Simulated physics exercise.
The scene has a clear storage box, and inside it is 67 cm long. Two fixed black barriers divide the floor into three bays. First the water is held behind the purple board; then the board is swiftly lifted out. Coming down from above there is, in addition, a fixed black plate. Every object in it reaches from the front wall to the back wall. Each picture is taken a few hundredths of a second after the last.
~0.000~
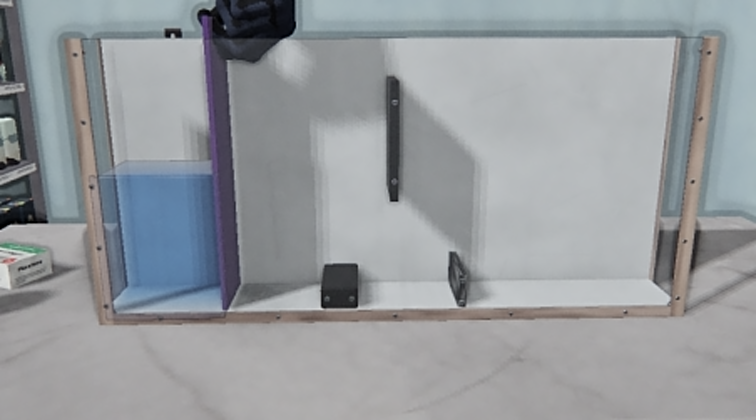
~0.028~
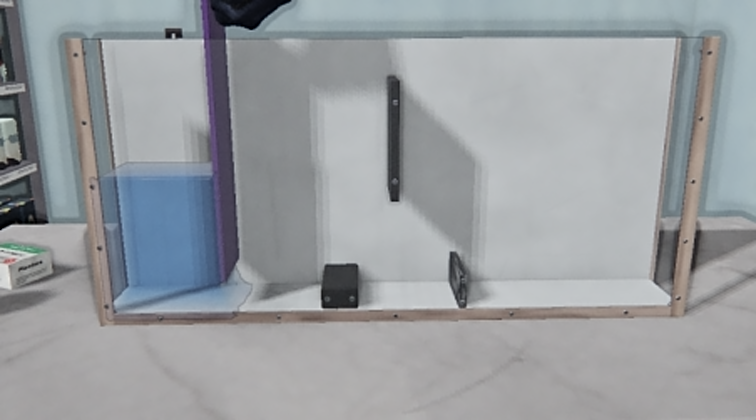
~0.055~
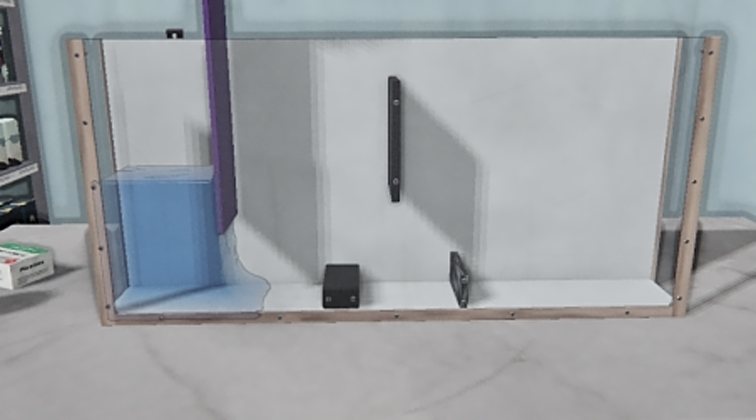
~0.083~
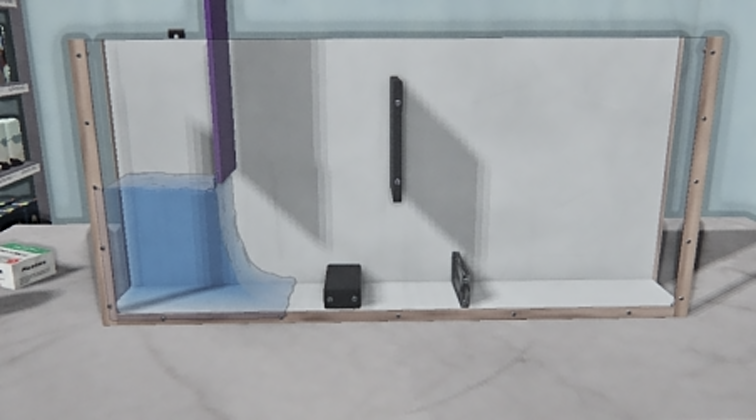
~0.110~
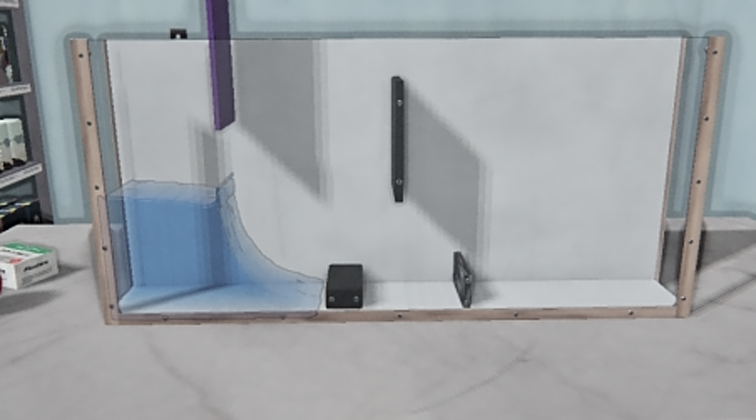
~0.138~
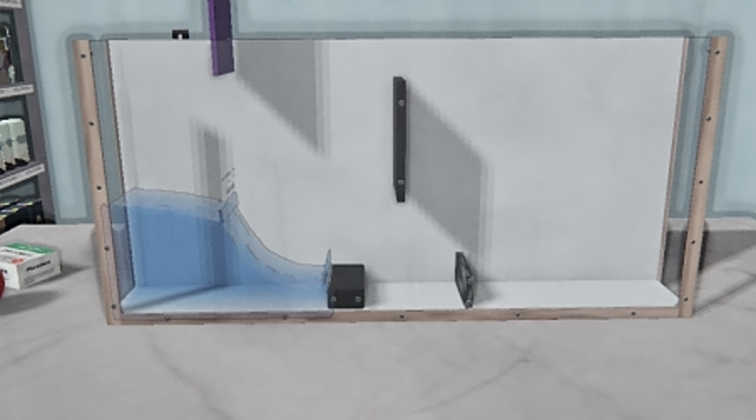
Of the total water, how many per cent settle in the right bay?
32 %.
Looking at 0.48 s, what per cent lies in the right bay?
That share comes to around 16 percent, give or take.
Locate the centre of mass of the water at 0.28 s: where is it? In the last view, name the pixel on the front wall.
The centre of mass sits near (256, 273) on the front wall.
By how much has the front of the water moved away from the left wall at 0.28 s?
Roughly 40 centimetres out.
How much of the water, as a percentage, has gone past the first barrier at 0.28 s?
About 20 %.
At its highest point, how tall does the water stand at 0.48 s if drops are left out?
Max height: Approx. 7.0 cm.
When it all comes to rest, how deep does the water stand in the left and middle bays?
Depths in order: 4.0 cm, then 4.0 cm.
Then, 0.28 s in, the shares are 80, 20 and 0 per cent from left to right.
Then, 0.48 s in, the shares are 55, 29 and 17 per cent from left to right.
Then, 0.85 s in, the shares are 43, 26 and 31 per cent from left to right.
Finally, the split from left to right is 46, 23 and 31 per cent.
